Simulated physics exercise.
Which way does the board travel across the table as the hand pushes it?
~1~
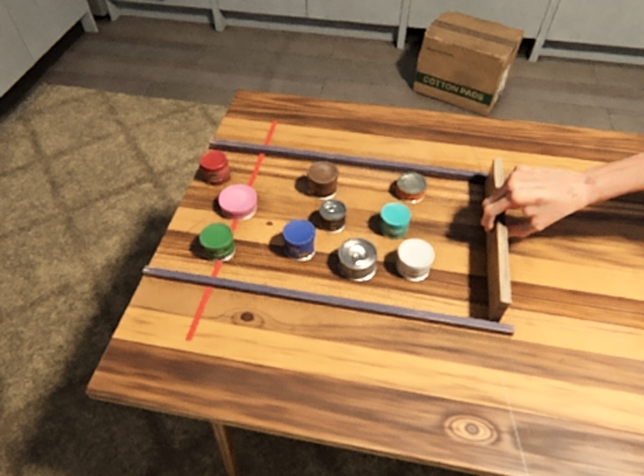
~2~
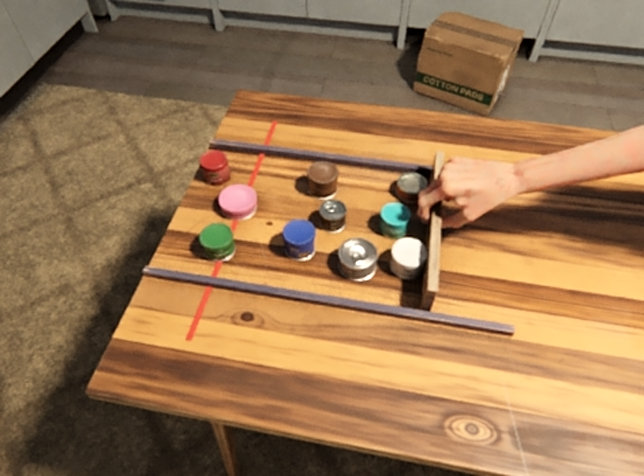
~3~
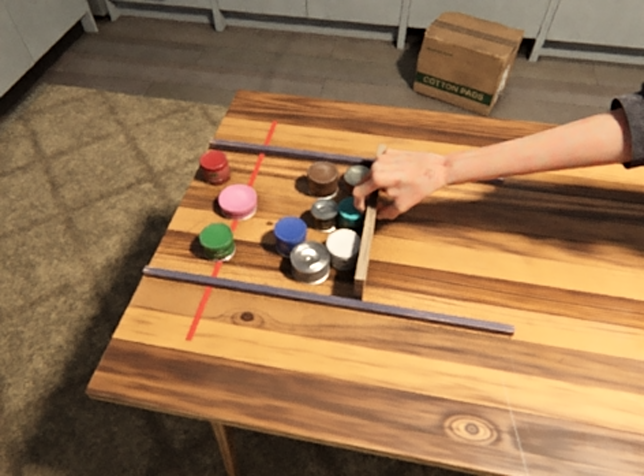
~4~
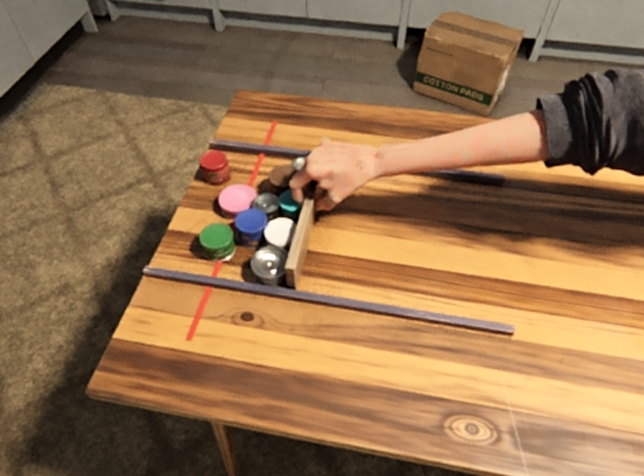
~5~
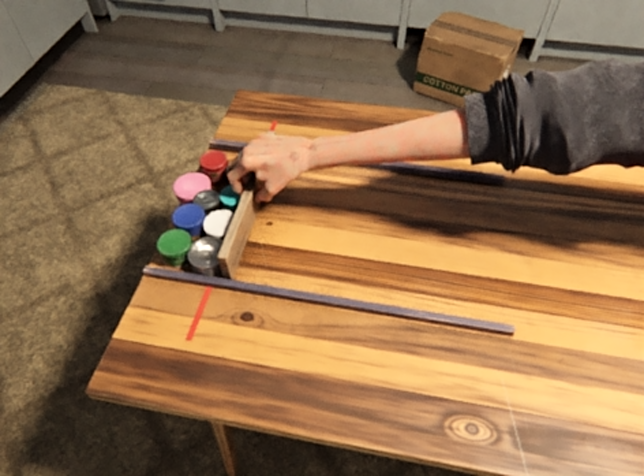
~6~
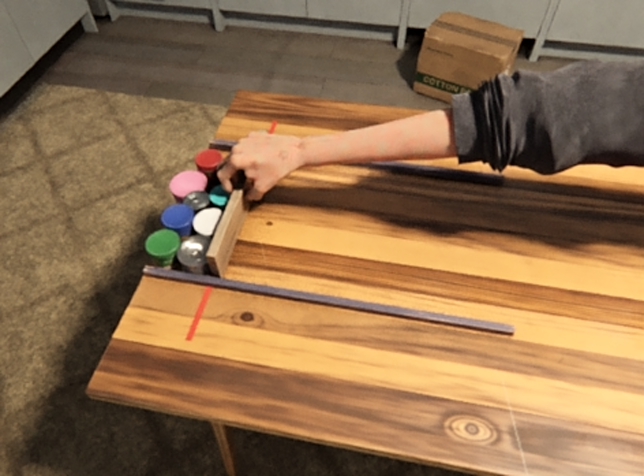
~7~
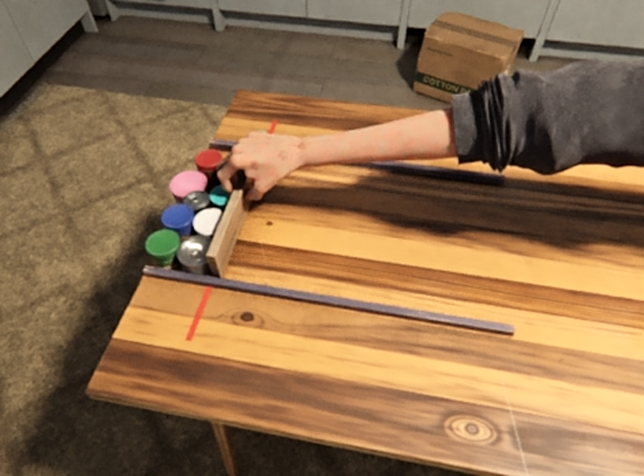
The board travels to the left, sweeping the small tins and tubs along towards the left edge of the table.
